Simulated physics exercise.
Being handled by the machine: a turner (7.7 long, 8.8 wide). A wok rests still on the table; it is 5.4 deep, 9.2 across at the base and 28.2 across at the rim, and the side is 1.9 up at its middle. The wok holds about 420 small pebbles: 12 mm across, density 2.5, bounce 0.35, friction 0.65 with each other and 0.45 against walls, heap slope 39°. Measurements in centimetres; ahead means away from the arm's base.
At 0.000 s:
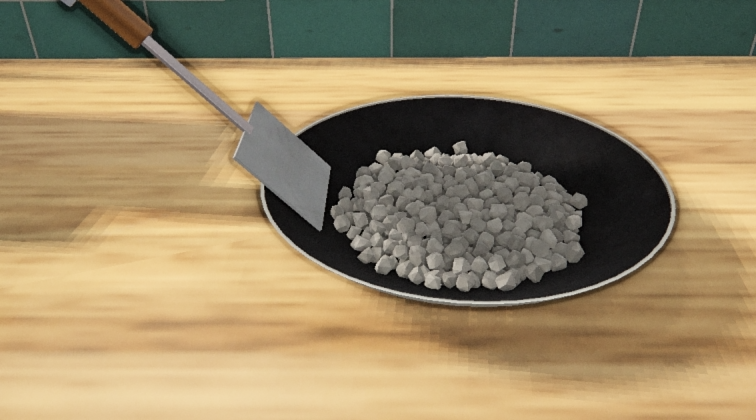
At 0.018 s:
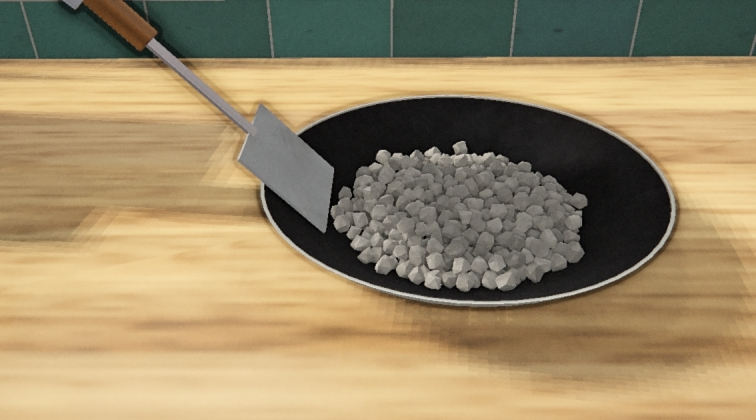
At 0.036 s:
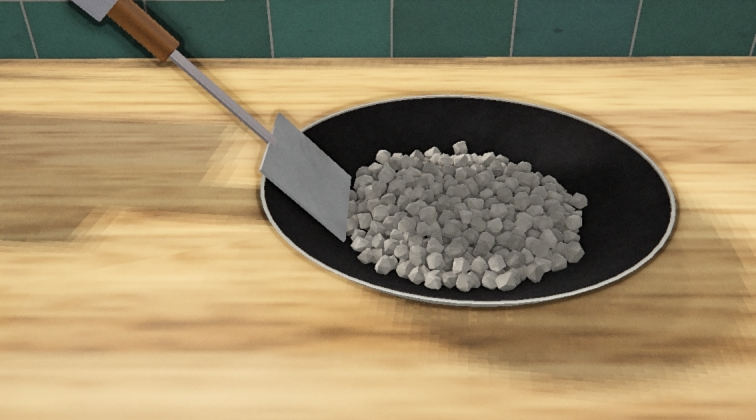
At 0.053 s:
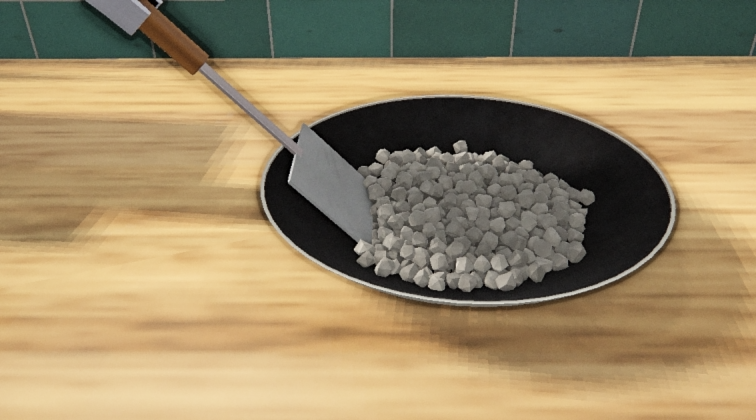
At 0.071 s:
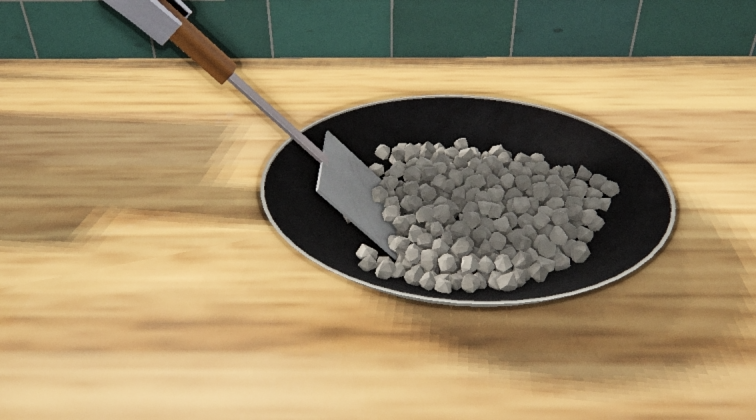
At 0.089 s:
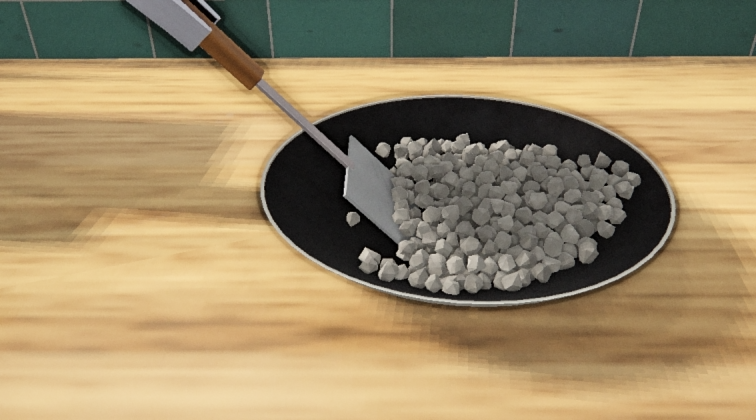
In a black wok on a wooden table, a turner pushes grey pebbles rightward.
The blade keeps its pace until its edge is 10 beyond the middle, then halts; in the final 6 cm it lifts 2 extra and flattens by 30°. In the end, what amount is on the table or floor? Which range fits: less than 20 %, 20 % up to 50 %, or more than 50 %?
The range that fits is more than 50 %.
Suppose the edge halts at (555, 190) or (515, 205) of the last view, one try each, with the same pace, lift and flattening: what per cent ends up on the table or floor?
Estimates, in order: 30 % and 10 %.
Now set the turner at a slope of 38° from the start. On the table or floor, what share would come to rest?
It would be near 55 per cent.
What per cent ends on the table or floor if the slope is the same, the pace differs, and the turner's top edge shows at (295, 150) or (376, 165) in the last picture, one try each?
I'd estimate close to 35 and 65 in a hundred.
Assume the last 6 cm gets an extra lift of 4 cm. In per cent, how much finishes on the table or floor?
Roughly 55 percent of it.
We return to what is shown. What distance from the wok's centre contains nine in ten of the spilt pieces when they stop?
That works out to near 35 cm.
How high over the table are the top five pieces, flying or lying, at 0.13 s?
7 cm or so.
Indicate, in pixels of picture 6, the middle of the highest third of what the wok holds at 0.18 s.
Around (613, 166).
After 0.13 s, sloping 47°, highest piece 8 above the table; 412 in the wok, 4 on the blade or in flight.
After 0.18 s, sloping 38°, highest piece 12 above the table; 384 in the wok, 32 on the blade or in flight.
After 0.40 s, sloping 17°, highest piece 6 above the table; 229 on the table or floor, 168 in the wok, 19 on the blade or in flight.
After 1.45 s, sloping 17°, highest piece 6 above the table; 248 on the table or floor, 168 in the wok.
At rest, 248 on the table or floor, 168 in the wok. That is 60 % on the table or floor.
